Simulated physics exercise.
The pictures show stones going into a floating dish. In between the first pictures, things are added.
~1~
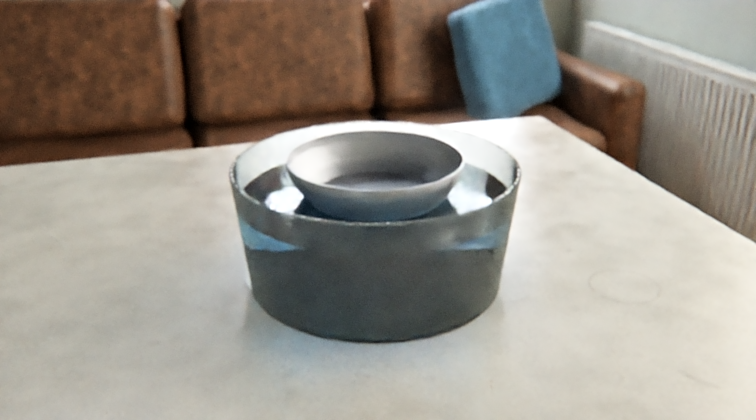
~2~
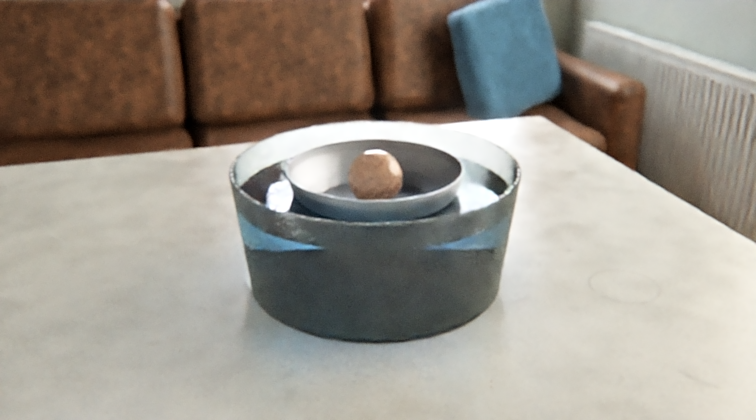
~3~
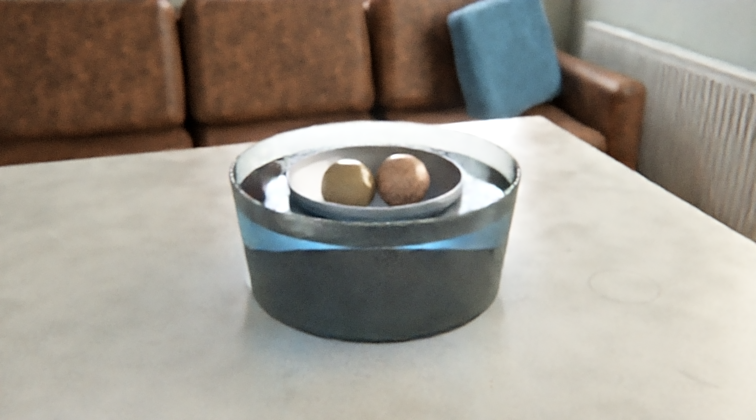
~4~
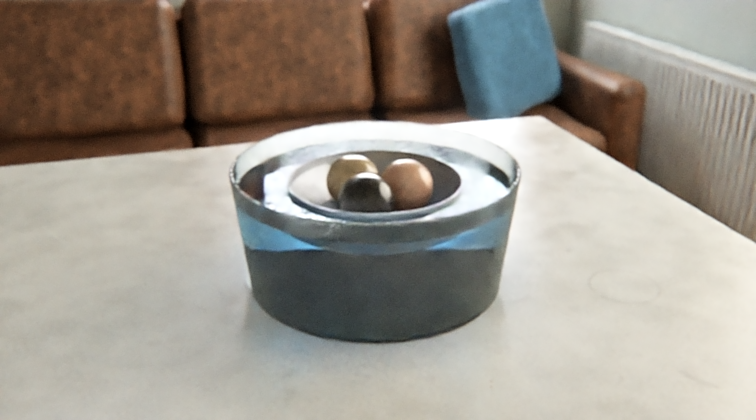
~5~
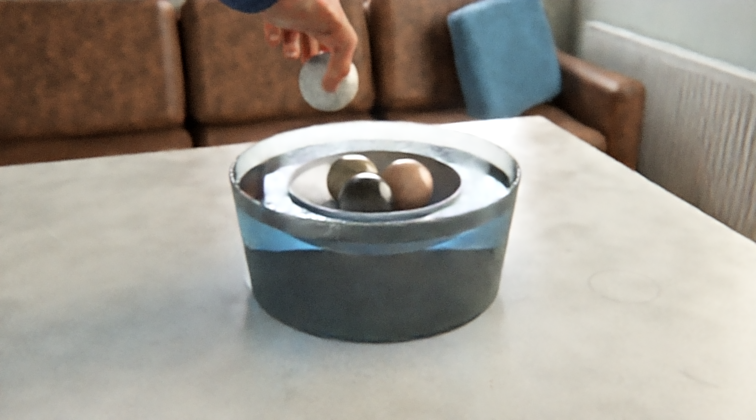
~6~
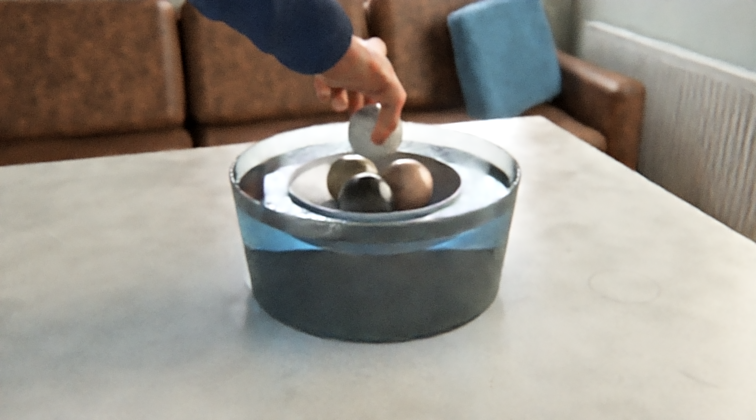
A metal dish floating in a tub of water sat lower each time another round stone appeared in it, up to three, and then a hand lowered a pale stone close above them.
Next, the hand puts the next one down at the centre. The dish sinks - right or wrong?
Right.
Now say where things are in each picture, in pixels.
Dish (375, 158) empty; most of its side above the surface, in the first frame.
Dish (375, 168) with one aboard; about two thirds of its side above the surface, in the second frame.
Dish (375, 174) with two aboard; about a third of its side above the surface, in the third frame.
Dish (375, 180) with three aboard; hardly any of its side above the surface, in the fourth frame.
Dish (375, 180) with three aboard; hardly any of its side above the surface; the next stone in the hand at (329, 81), in the fifth frame.
Dish (375, 180) with three aboard; hardly any of its side above the surface; the next stone in the hand at (375, 132), in the sixth frame.
Next, the stone is in and the dish dips.
After that, water pours in over its edge.
Finally, the dish lies on the bottom with its load.
